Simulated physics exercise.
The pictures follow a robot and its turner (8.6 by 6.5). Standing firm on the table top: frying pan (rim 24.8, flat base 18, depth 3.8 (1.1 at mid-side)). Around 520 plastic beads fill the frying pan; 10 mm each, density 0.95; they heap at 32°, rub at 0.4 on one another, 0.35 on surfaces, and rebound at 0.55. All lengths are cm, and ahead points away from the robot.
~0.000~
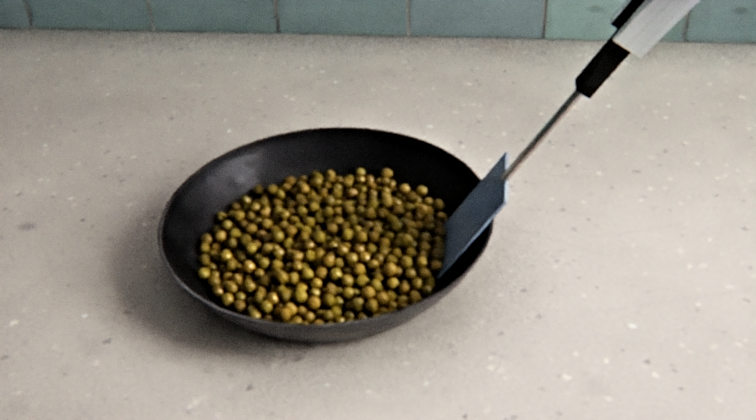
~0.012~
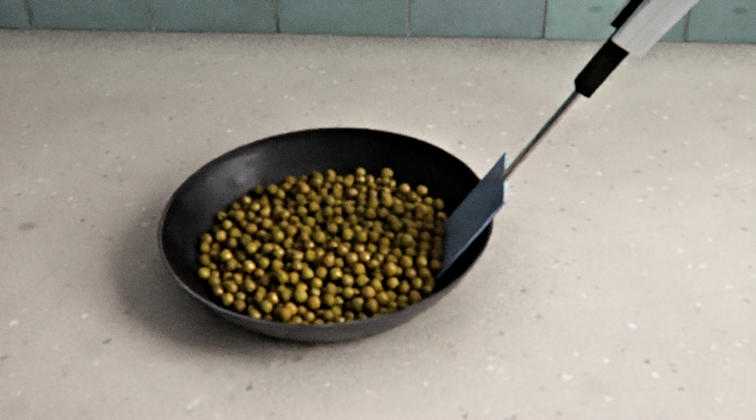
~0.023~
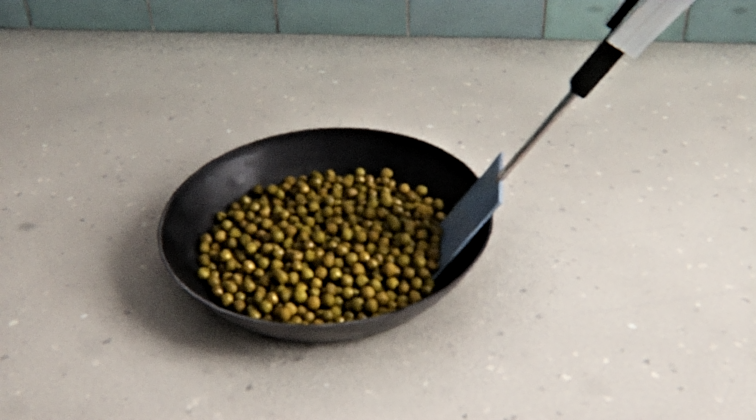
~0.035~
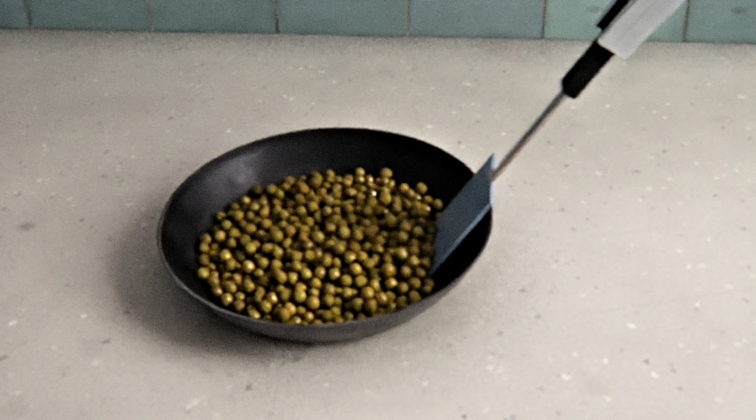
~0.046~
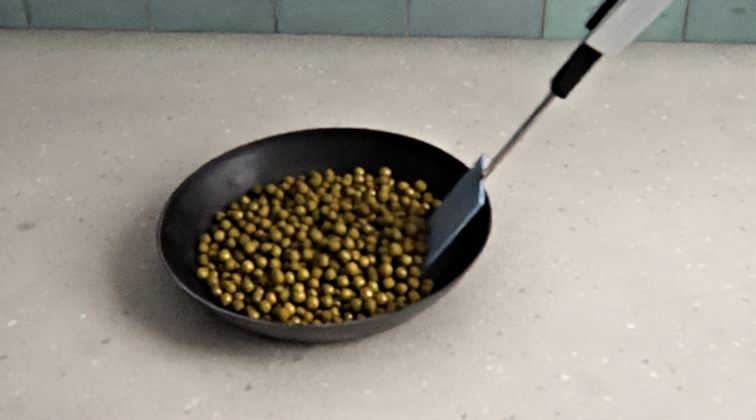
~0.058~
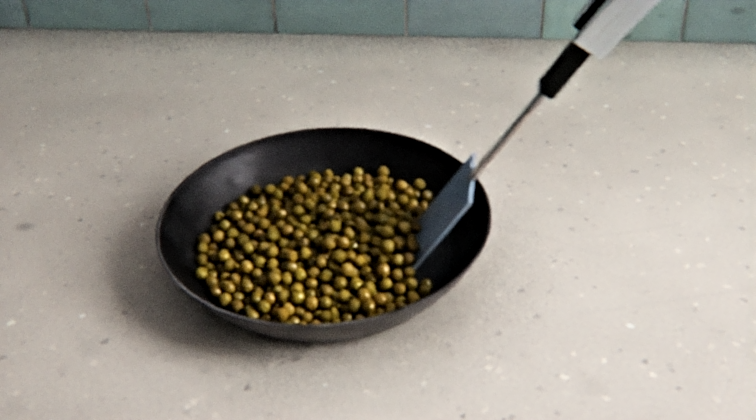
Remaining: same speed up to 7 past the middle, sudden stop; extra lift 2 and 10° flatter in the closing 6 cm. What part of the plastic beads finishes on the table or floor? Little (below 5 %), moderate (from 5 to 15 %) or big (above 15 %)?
Share on the table or floor: Little (below 5 %).
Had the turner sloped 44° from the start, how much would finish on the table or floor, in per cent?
It would be near 0 per cent.
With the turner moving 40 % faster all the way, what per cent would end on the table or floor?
Then about 5 per cent.
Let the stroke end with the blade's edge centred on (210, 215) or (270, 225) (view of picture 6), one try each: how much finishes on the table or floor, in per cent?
Some 10 and 0 per cent.
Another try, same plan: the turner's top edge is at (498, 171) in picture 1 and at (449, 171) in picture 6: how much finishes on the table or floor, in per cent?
Some 5 per cent.
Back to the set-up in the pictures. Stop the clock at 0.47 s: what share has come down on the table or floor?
Some 0 per cent.
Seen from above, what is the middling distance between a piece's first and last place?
Roughly 3 cm.
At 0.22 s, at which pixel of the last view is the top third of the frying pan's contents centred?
Around (266, 225).
By 0.14 s, sloping 57°, highest piece 4 above the table; 525 in the frying pan.
By 0.22 s, sloping 53°, highest piece 5 above the table; 525 in the frying pan.
By 0.47 s, sloping 47°, highest piece 4 above the table; 523 in the frying pan, 2 on the table or floor.
By 1.52 s, sloping 47°, highest piece 4 above the table; 523 in the frying pan, 2 on the table or floor.
Final count, 523 in the frying pan, 2 on the table or floor. That is 0 % on the table or floor.
